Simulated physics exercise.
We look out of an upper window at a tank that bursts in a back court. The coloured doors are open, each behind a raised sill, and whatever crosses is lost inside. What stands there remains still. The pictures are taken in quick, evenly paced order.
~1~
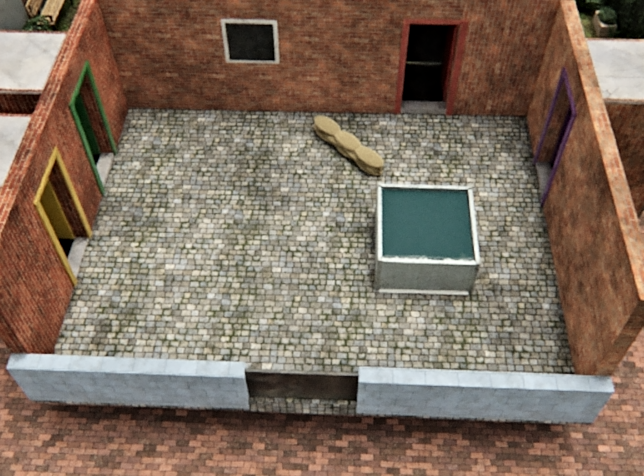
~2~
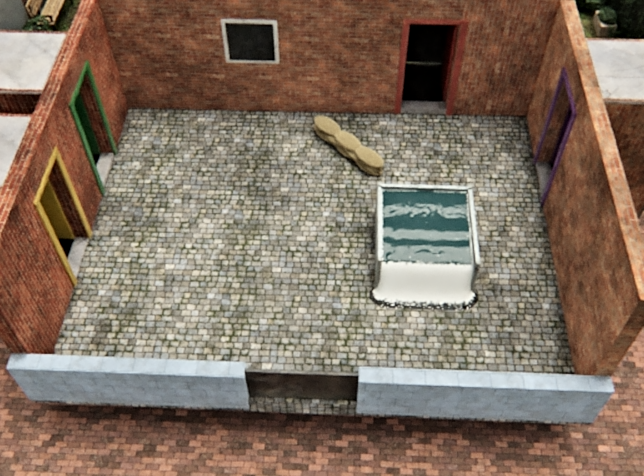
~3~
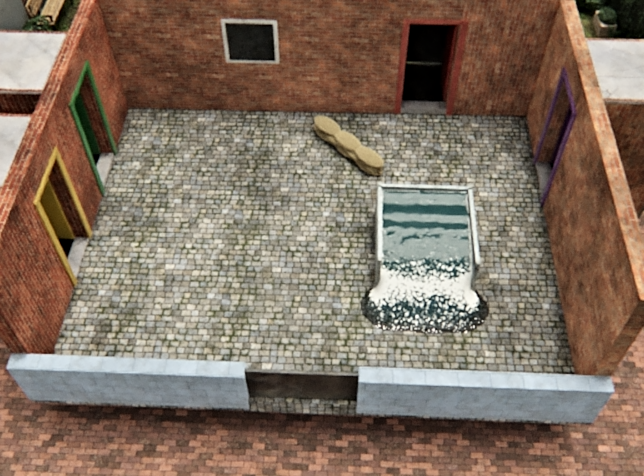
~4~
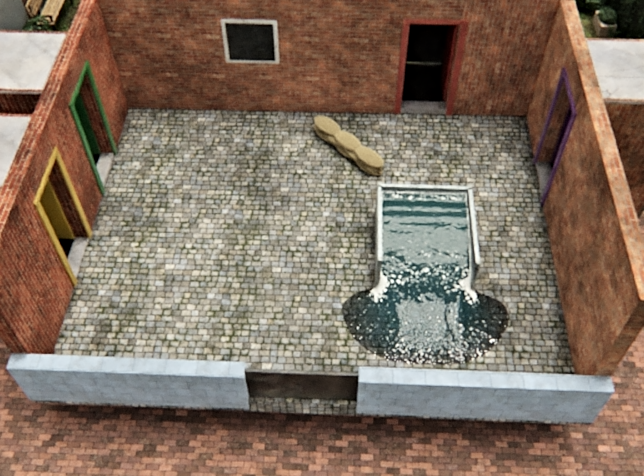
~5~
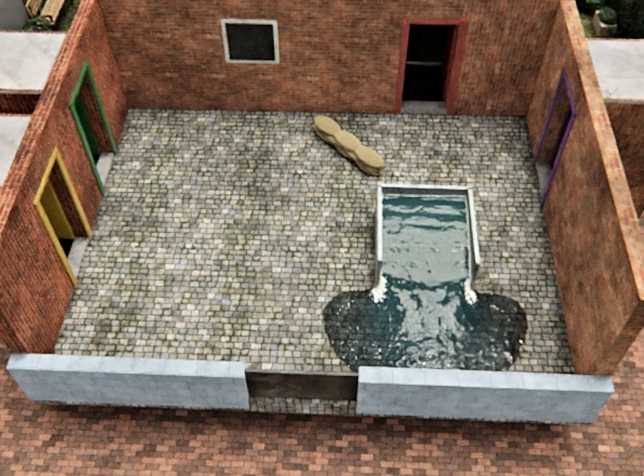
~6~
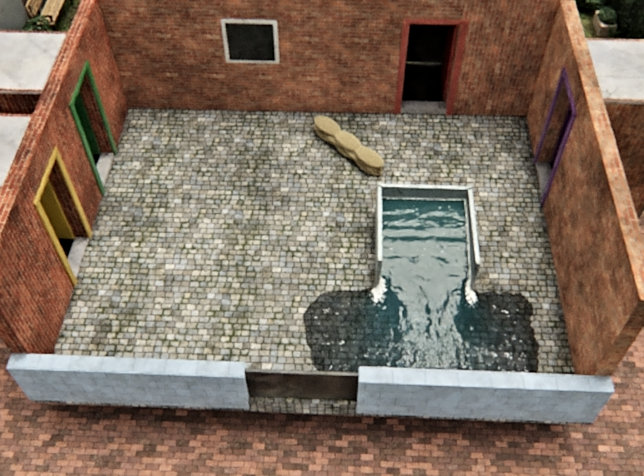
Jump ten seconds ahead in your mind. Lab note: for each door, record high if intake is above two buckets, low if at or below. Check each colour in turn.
Purple door: Low; red door: Low; green door: Low; yellow door: High.
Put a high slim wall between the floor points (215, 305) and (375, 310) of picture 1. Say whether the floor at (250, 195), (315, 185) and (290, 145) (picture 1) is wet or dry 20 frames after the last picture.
Results in order: Bone-dry / bone-dry / bone-dry.
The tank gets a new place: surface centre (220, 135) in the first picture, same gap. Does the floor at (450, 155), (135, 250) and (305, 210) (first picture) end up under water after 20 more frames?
Going through them in turn: Still bare, waterlogged and still bare.
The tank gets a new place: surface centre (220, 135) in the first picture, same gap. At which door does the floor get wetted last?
The red-painted one.
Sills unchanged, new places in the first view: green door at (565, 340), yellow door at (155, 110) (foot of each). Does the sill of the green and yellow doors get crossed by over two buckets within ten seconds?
Result - green door exceeds the limit; yellow door exceeds the limit.
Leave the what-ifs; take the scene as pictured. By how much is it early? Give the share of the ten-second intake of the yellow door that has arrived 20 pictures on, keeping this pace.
Some 0 per cent.
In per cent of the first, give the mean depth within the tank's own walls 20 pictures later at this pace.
I make it 12 per cent.
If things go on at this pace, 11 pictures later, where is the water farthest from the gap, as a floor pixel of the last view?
Near (94, 380).
A moment on, water covers 15 % of the floor; the purple door not reached, the red door not reached, the green door not reached, the yellow door not reached.
Next, water covers 25 % of the floor; the purple door not reached, the red door not reached, the green door not reached, the yellow door not reached.
Then, water covers 50 % of the floor; the purple door wet at the sill, nothing in, the red door not reached, the green door not reached, the yellow door wet at the sill, nothing in.
Later, water covers 65 % of the floor; the purple door wet at the sill, nothing in, the red door wet at the sill, nothing in, the green door wet at the sill, nothing in, the yellow door over two buckets in.
In the end, water covers 80 % of the floor; the purple door wet at the sill, nothing in, the red door wet at the sill, nothing in, the green door wet at the sill, nothing in, the yellow door over two buckets in.
